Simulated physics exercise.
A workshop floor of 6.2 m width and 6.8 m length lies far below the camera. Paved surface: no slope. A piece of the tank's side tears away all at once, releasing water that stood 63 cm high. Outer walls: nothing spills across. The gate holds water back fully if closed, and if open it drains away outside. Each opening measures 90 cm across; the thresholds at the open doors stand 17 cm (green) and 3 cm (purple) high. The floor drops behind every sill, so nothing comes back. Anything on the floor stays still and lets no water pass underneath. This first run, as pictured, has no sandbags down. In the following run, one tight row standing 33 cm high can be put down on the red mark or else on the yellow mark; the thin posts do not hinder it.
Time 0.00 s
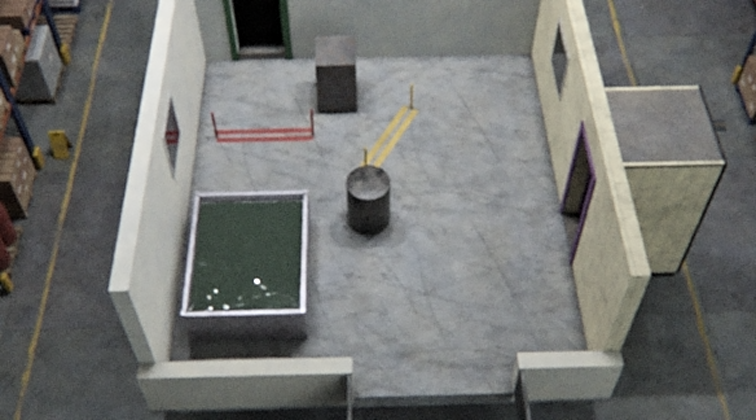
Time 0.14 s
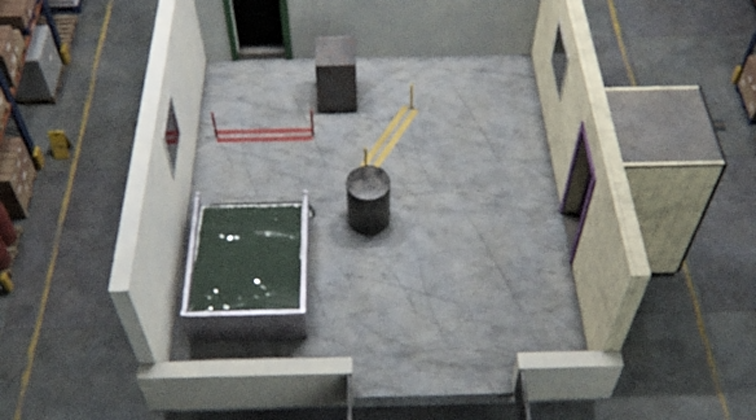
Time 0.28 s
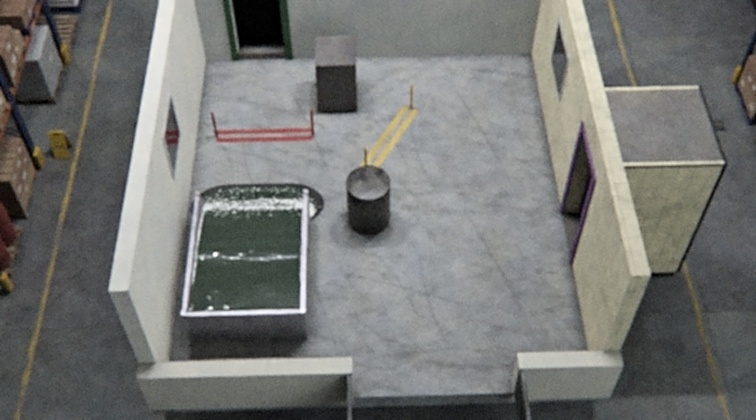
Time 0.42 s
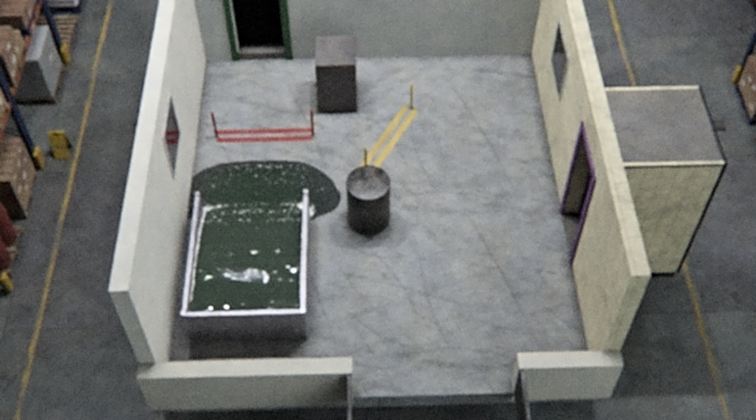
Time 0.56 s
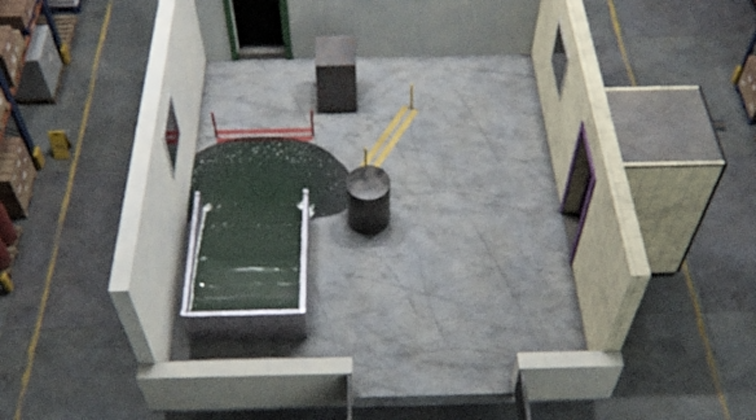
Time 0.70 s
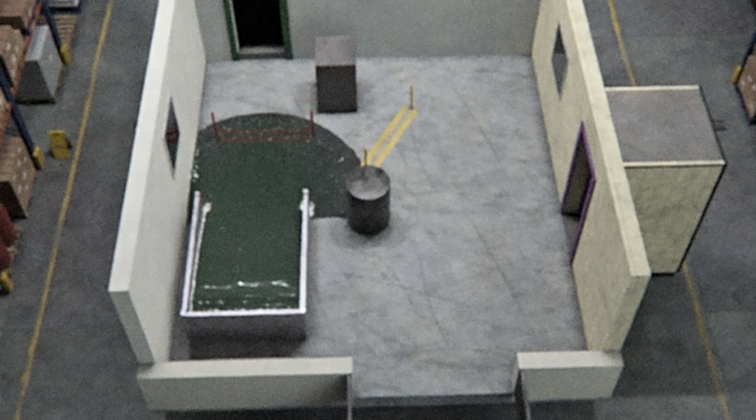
Green tank of dark water emptying through its far side, the pool spreading across the grey floor past a low red barrier.
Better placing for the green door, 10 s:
Red mark.
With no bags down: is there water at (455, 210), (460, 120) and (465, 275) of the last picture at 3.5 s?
Respectively: Clear, covered and clear.
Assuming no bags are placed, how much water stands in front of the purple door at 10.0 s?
6.0 cm.
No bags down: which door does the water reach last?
The purple door.
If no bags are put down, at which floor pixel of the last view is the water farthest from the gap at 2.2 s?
The front reaches farthest at about (426, 69).
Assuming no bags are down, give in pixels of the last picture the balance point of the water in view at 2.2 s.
The water is centred close to (265, 176).
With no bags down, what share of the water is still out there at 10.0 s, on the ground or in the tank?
Around 90 out of every hundred.
After 1.4 s water covers 30 % of the floor and is deepest (26 cm) near (231, 218) in the run without bags; in at the green door, 1 L with no bags, 0 L with the row on red, 0 L on yellow.
After 2.2 s water covers 35 % of the floor and is deepest (40 cm) near (206, 67) in the run without bags; in at the green door, 31 L with no bags, 0 L with the row on red, 35 L on yellow.
After 3.5 s water covers 45 % of the floor and is deepest (26 cm) near (231, 101) in the run without bags; in at the green door, 123 L with no bags, 3 L with the row on red, 142 L on yellow.
After 6.0 s water covers 65 % of the floor and is deepest (17 cm) near (536, 94) in the run without bags; in at the green door, 144 L with no bags, 4 L with the row on red, 159 L on yellow.
After 10.0 s water covers 90 % of the floor and is deepest (13 cm) near (577, 376) in the run without bags; in at the green door, 144 L with no bags, 4 L with the row on red, 159 L on yellow.
